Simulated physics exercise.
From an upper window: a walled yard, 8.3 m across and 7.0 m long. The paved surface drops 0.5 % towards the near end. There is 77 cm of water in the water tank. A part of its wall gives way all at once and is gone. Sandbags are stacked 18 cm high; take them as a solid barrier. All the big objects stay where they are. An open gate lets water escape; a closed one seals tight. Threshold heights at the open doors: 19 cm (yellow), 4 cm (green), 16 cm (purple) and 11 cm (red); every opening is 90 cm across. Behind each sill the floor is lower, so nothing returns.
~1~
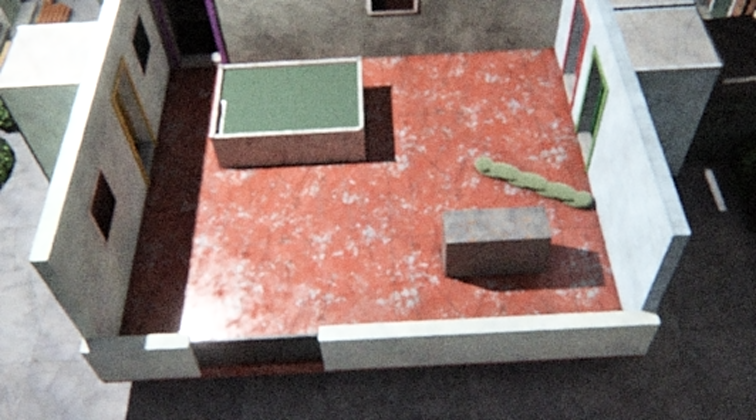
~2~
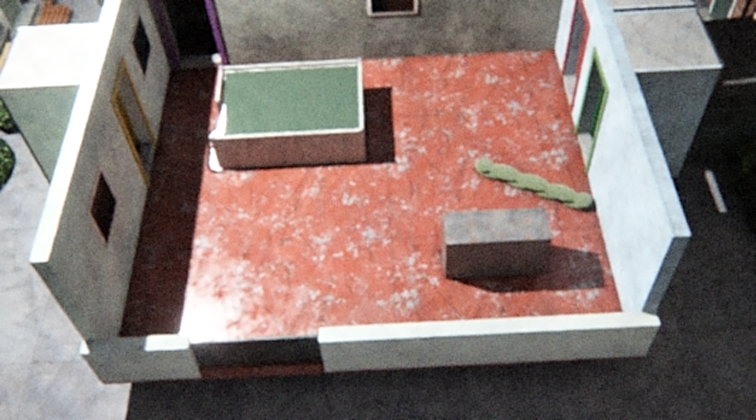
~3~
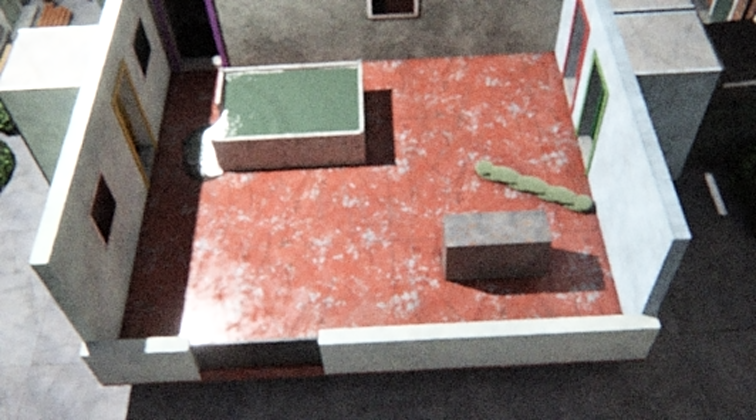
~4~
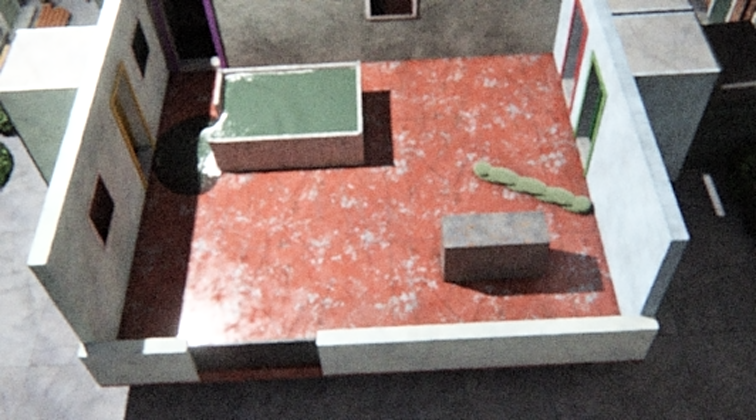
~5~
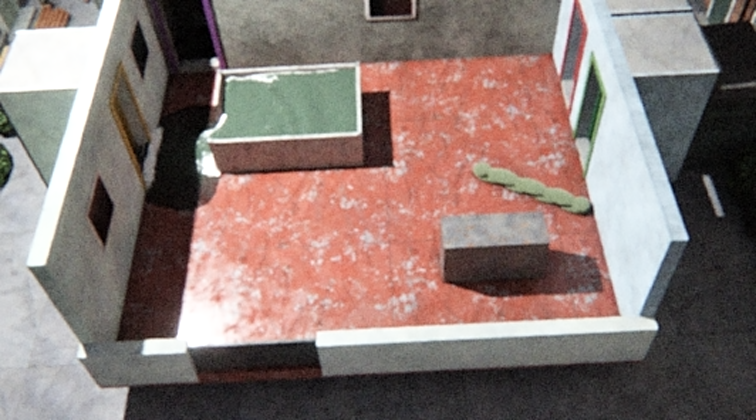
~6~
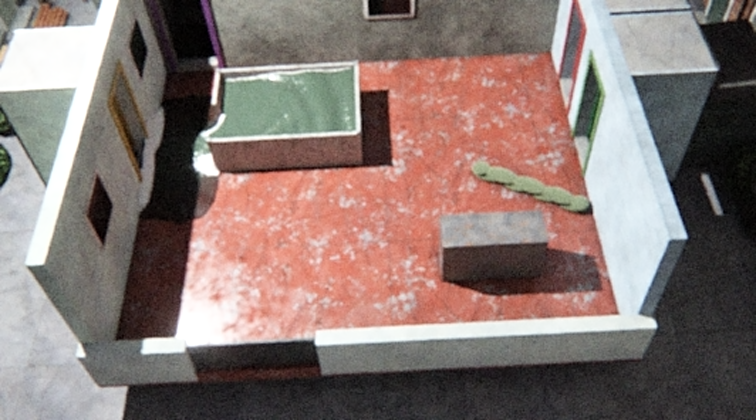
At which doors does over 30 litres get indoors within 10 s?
Within that time: At the yellow door it goes over the limit; at the green door it does not reach the limit; at the purple door it exceeds the limit; at the red door it stays under the limit.
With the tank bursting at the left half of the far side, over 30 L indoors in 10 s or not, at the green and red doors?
Then: Green over, red over.
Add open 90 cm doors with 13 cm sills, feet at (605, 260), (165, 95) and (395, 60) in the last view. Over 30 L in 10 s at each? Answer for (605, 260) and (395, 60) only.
In turn: Below, not over.
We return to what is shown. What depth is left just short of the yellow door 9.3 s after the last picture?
About 13.0 cm.
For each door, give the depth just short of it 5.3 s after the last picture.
In cm: Yellow 23, green 0, purple 17, red 1.
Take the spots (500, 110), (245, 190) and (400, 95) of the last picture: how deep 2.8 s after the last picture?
In that order: 0, 0 and 0 cm.
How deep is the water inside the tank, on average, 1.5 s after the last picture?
About 48 cm.
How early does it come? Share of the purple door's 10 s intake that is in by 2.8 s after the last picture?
About 70 per cent.
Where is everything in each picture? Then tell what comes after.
The first frame shows the water tank at (289, 99) is whole and still, 77 cm deep.
In the second frame, water pours out at (222, 140) and has run 0.6 m, to (219, 171); typically 7 cm deep outside, 77 cm at the water tank's back.
In the third frame, water pours out at (223, 143) and has run 0.9 m, to (191, 136); typically 11 cm deep outside, 77 cm at the water tank's back.
In the fourth frame, the front is at (155, 148), 1.4 m from the gap at (221, 145); 2.0 m2 of floor is under water; 77 cm left at the back of the water tank.
In the fifth frame, the front is at (145, 195), 1.7 m from the gap at (221, 145); 3.2 m2 of floor is under water; 77 cm left at the back of the water tank.
In the sixth frame, the front is at (140, 214), 2.0 m from the gap at (219, 144); 3.7 m2 of floor is under water; 76 cm left at the back of the water tank.
Then, 0.7 s after the last picture water covers 10 % of the floor and is deepest (49 cm) near (152, 157); yellow door 48 cm at the sill, 121 L in, green door not reached, purple door 13 cm at the sill, 0 L in, red door not reached.
Then, 1.5 s after the last picture water covers 20 % of the floor and is deepest (46 cm) near (150, 163); yellow door 45 cm at the sill, 287 L in, green door not reached, purple door 27 cm at the sill, 15 L in, red door not reached.
Then, 2.8 s after the last picture water covers 30 % of the floor and is deepest (32 cm) near (150, 163); yellow door 32 cm at the sill, 444 L in, green door not reached, purple door 22 cm at the sill, 60 L in, red door not reached.
Then, 5.3 s after the last picture water covers 60 % of the floor and is deepest (24 cm) near (150, 163); yellow door 23 cm at the sill, 527 L in, green door not reached, purple door 17 cm at the sill, 82 L in, red door not reached.
Then, 9.3 s after the last picture water covers 90 % of the floor and is deepest (14 cm) near (150, 163); yellow door 13 cm at the sill, 534 L in, green door 6 cm at the sill, 0 L in, purple door 11 cm at the sill, 84 L in, red door 8 cm at the sill, 0 L in.
